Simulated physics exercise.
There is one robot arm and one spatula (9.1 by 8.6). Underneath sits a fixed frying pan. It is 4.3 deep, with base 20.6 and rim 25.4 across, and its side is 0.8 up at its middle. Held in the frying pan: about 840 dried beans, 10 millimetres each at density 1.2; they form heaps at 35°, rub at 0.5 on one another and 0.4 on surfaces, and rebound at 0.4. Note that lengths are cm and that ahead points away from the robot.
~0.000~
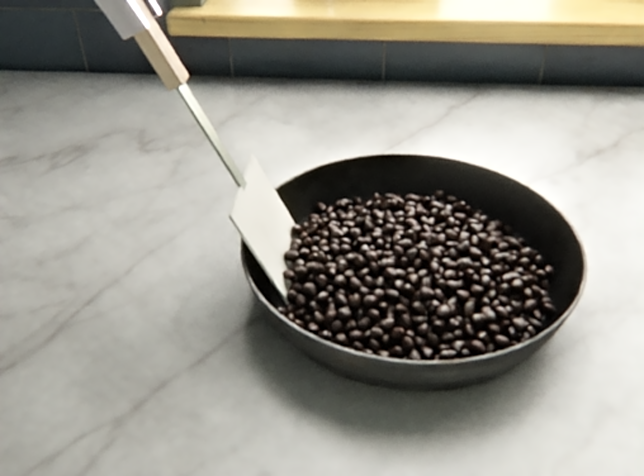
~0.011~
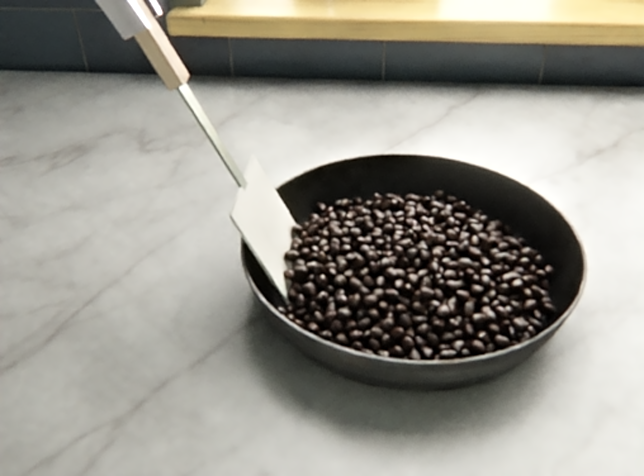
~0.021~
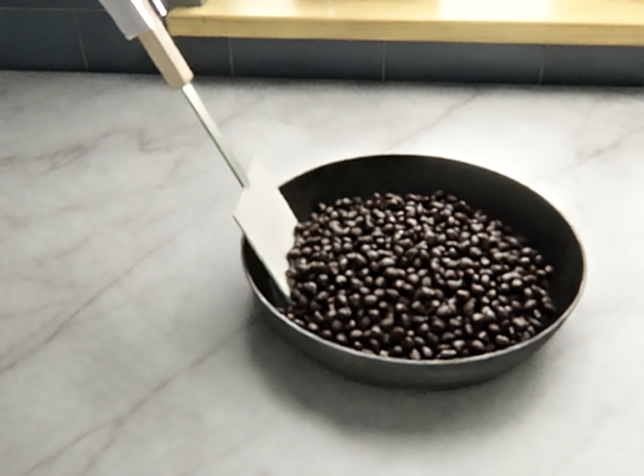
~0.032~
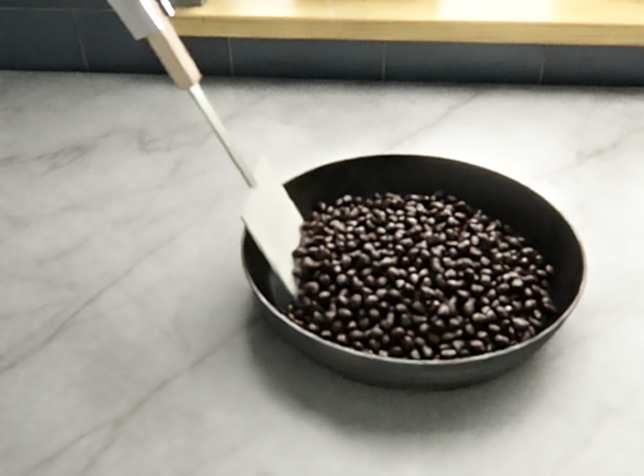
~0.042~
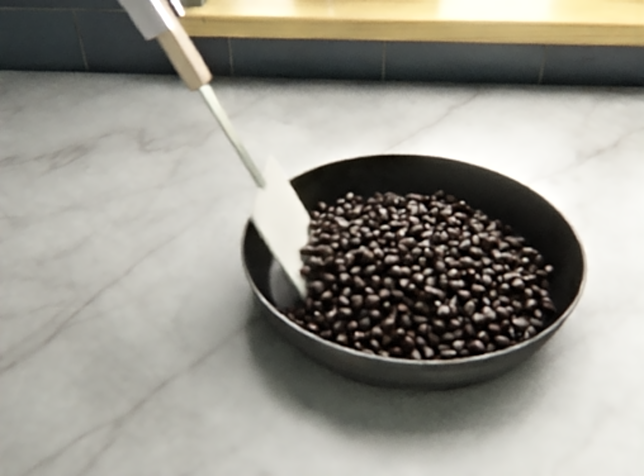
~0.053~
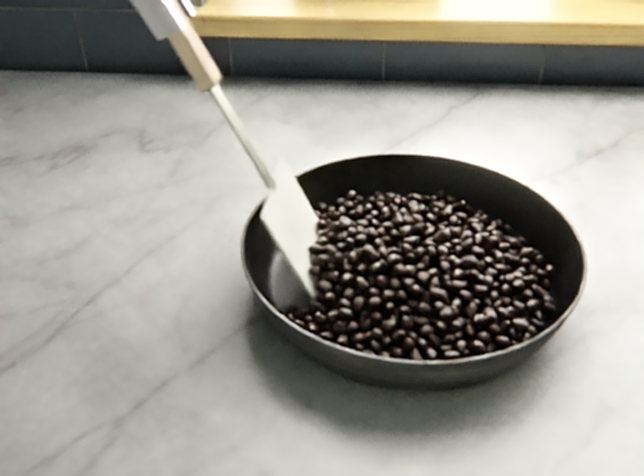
A grey-veined marble countertop with dark blue tiles and a pale wooden ledge behind it is seen from above at an angle by a still camera. A black frying pan full of glossy dark beans sits right of centre, with a white spatula, held from the upper left, dipping into its left side. The spatula slides slowly rightward, pushing the nearest beans slightly and baring a little of the pan's left side.
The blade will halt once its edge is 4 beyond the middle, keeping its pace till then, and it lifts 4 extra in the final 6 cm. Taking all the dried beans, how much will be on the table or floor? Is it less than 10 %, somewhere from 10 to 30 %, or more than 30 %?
It is less than 10 %.
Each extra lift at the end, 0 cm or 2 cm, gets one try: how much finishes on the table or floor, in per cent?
0 and 0 per cent.
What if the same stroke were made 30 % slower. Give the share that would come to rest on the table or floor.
0 %.
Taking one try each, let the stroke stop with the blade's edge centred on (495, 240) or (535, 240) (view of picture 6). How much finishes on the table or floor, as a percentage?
Some 5 and 20 per cent.
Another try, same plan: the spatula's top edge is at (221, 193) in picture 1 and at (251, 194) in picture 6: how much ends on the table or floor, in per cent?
Around 0 per cent finishes there.
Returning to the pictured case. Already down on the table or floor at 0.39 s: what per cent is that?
My estimate is roughly 0 %.
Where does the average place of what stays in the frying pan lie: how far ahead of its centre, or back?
Ahead, by about 4.0 cm.
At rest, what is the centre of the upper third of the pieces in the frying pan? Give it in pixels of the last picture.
I'd put it close to (508, 257).
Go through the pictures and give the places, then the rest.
The spatula top edge at (241, 183), sloping 65°; upper third of the load around (401, 259), from x 280 to 550, top at y 195; 844 in the frying pan, in the first frame.
The spatula top edge at (242, 183), sloping 65°; upper third of the load around (401, 259), from x 280 to 550, top at y 195, in the second frame.
The spatula top edge at (245, 183), sloping 65°; upper third of the load around (401, 258), from x 280 to 550, top at y 195, in the third frame.
The spatula top edge at (252, 183), sloping 65°; upper third of the load around (400, 256), from x 280 to 550, top at y 195, in the fourth frame.
The spatula top edge at (261, 184), sloping 65°; upper third of the load around (398, 256), from x 280 to 550, top at y 195, in the fifth frame.
The spatula top edge at (271, 184), sloping 65°; upper third of the load around (403, 257), from x 280 to 550, top at y 195; 844 in the frying pan, in the sixth frame.
After 0.11 s, sloping 65°, highest piece 5 above the table; 844 in the frying pan.
After 0.16 s, sloping 65°, highest piece 5 above the table; 844 in the frying pan.
After 0.39 s, sloping 65°, highest piece 5 above the table; 842 in the frying pan, 1 on the table or floor, 1 on the blade or in flight.
After 1.44 s, sloping 65°, highest piece 5 above the table; 842 in the frying pan, 2 on the table or floor.
In the end, 842 in the frying pan, 2 on the table or floor. That is 0 % on the table or floor.
